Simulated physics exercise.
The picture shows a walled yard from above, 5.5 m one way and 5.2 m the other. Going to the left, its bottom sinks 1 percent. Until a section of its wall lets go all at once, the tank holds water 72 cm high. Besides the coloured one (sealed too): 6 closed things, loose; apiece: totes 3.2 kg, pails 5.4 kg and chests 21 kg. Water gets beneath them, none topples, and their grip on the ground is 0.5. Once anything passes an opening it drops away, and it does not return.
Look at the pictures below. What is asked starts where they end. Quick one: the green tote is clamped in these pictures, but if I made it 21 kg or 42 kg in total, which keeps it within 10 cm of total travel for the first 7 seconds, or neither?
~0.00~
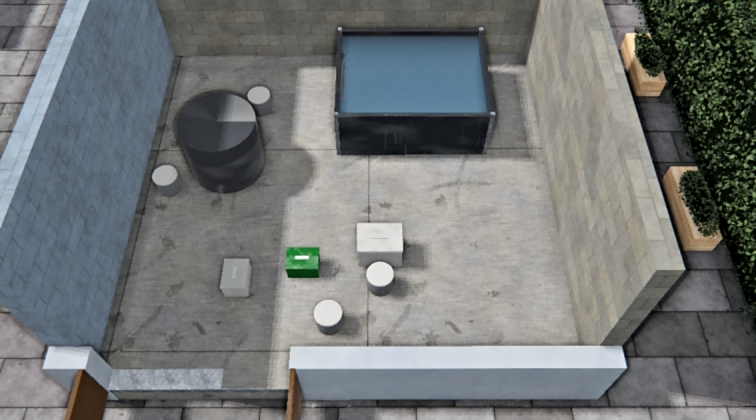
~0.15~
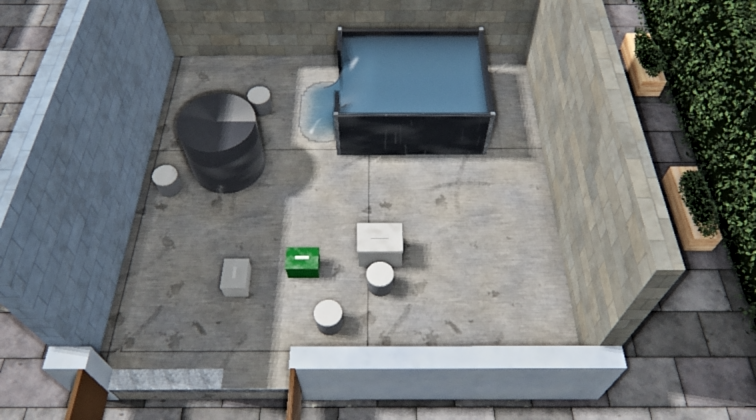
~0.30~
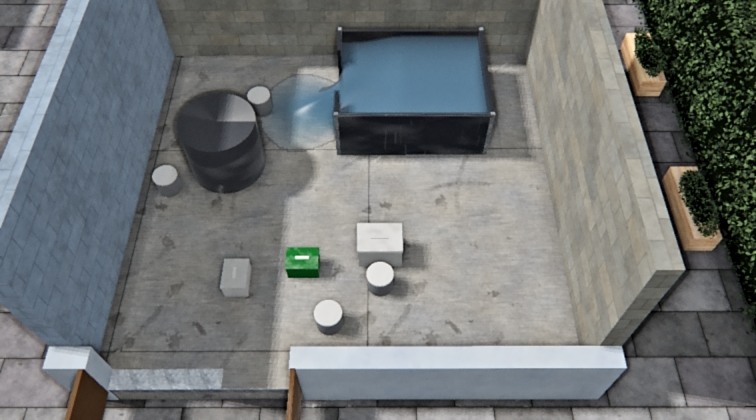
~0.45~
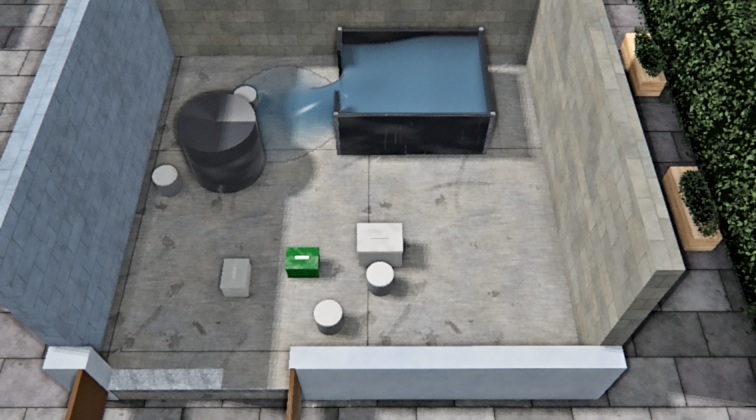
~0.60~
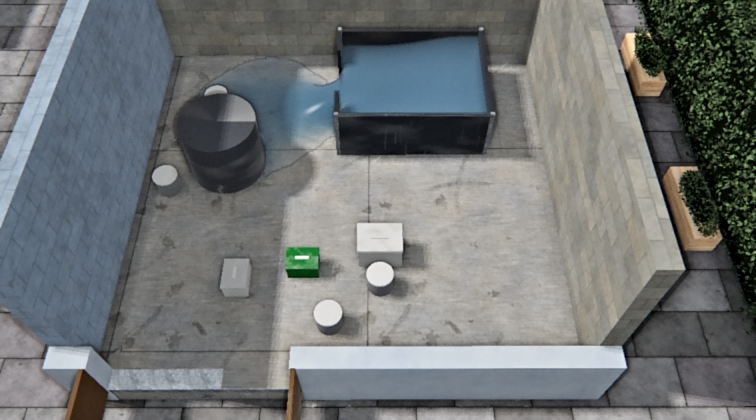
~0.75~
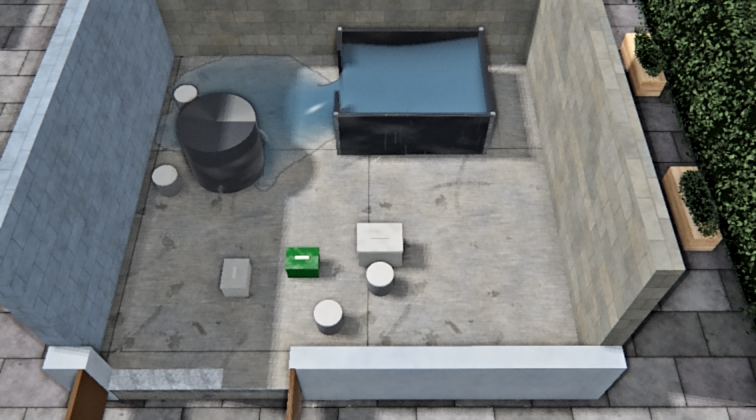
I'd say the lighter mass already keeps it put.
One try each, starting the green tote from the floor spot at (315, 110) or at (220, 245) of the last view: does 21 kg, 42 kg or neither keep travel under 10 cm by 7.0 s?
Try 1: Both insufficient. Try 2: Lesser mass sufficient.
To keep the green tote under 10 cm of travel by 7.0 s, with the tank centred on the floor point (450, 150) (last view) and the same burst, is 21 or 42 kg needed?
For that case: Lighter one suffices.
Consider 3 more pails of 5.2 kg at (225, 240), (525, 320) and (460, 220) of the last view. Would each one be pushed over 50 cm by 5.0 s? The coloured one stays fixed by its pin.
Beyond it, within it, within it.
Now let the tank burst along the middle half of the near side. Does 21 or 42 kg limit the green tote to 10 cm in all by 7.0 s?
Just the heavier one.
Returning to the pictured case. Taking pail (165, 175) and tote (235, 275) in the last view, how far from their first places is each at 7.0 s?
Result - first: 300 cm, second: Washed out.
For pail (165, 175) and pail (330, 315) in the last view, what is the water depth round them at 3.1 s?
I'd put it at 5 cm and 1 cm respectively.
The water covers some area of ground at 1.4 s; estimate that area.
Roughly 10.0 m2.
After 1.4 s the green tote would be 0 cm from its start with 21 kg and 0 cm from its start with 42 kg; 0 cm of water round it then.
After 3.1 s the green tote would be 0 cm from its start with 21 kg and 0 cm from its start with 42 kg; 4 cm of water round it then.
After 4.9 s the green tote would be 0 cm from its start with 21 kg and 0 cm from its start with 42 kg; 5 cm of water round it then.
After 7.0 s the green tote would be 0 cm from its start with 21 kg and 0 cm from its start with 42 kg; 4 cm of water round it then.
